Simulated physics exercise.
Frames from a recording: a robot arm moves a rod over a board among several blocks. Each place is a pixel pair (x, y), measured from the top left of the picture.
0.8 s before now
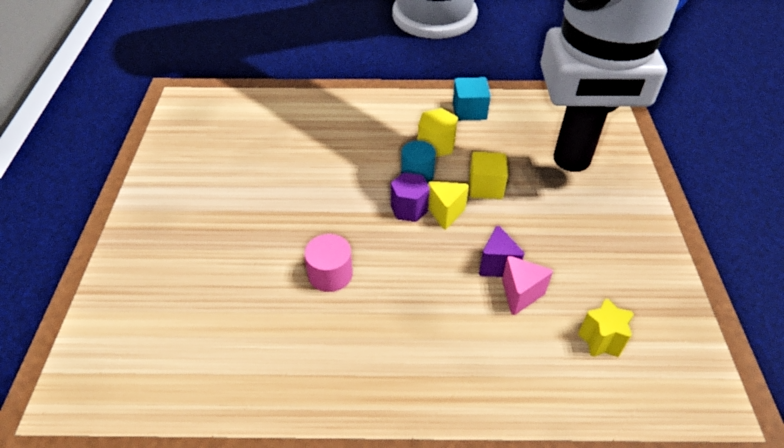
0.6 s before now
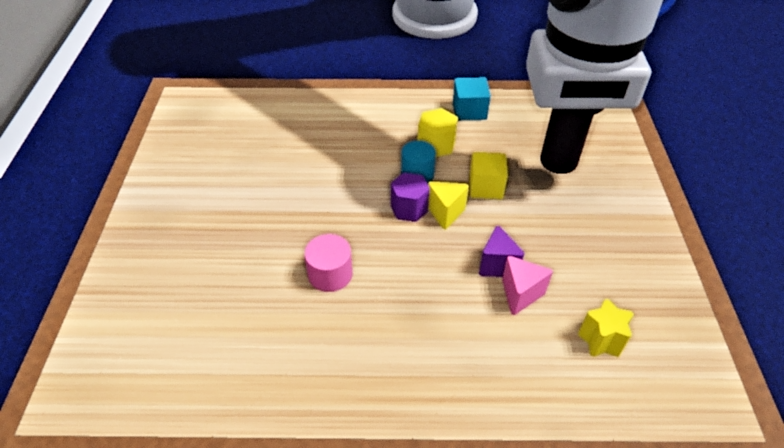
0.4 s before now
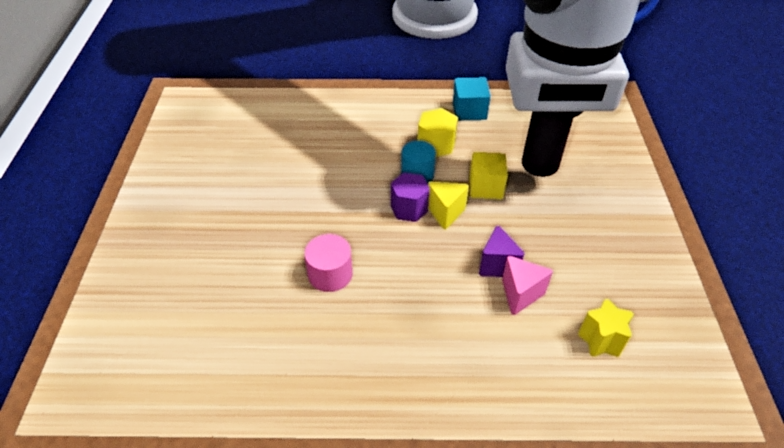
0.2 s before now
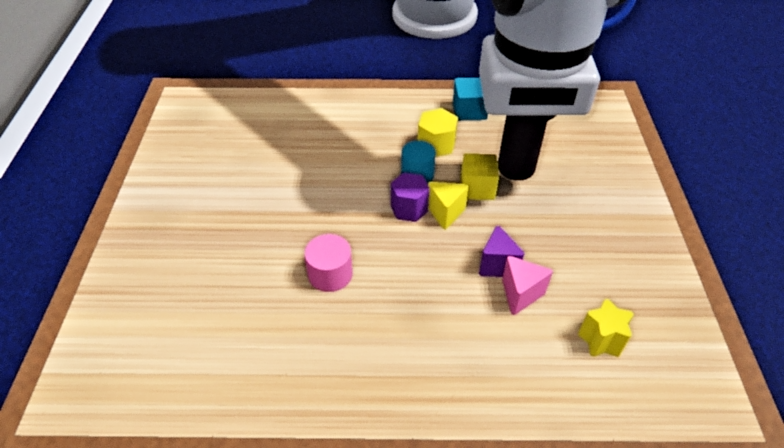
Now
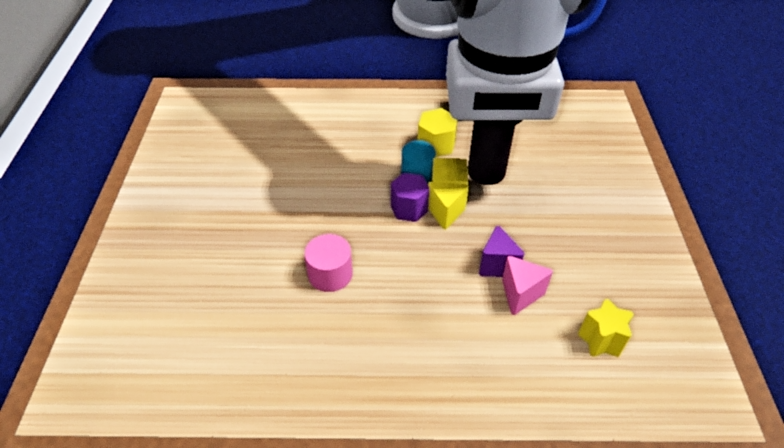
Robot arm moving a black rod left across a wooden board, pushing a yellow square block toward the yellow three-sided block.
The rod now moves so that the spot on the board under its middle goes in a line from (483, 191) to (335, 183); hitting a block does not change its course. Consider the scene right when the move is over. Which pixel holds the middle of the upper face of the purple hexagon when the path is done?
Roughly at (353, 211).
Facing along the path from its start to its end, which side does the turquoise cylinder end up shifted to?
The right-hand side.
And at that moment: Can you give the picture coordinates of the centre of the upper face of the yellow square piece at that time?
Near (323, 189).
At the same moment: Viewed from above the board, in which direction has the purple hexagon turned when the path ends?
It is turned anticlockwise.
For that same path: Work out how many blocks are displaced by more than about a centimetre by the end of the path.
Here I'd predict at least three blocks moving more than 1 cm.
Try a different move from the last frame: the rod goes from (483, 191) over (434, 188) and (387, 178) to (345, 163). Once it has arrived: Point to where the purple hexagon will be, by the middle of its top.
Top centre: (362, 203).
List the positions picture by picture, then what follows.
Rod tip (571, 161); block tops, purple hexagon (410, 185); turquoise cylinder (419, 151); yellow three-sided block (448, 191); yellow square piece (490, 163), in the first frame.
Rod (558, 163); blocks unchanged, in the second frame.
Rod (540, 166); blocks unchanged, in the third frame.
Rod (516, 169); yellow square piece (481, 164), in the fourth frame.
Rod (486, 174); purple hexagon (410, 185); turquoise cylinder (419, 151); yellow three-sided block (448, 191); yellow square piece (451, 169), in the fifth frame.
The first path, step by step. One third of the way, rod (434, 170); purple hexagon (380, 196), turned 15° anticlockwise; turquoise cylinder (399, 146); yellow square piece (401, 173), turned 35° anticlockwise.
Two thirds of the way, rod (383, 167); purple hexagon (357, 209), turned 55° anticlockwise; turquoise cylinder (375, 137); yellow square piece (353, 181), turned 75° anticlockwise.
At the end, rod (333, 166); purple hexagon (353, 211), turned 70° anticlockwise; turquoise cylinder (370, 136); yellow three-sided block in place; yellow square piece (323, 189), turned 140° anticlockwise.
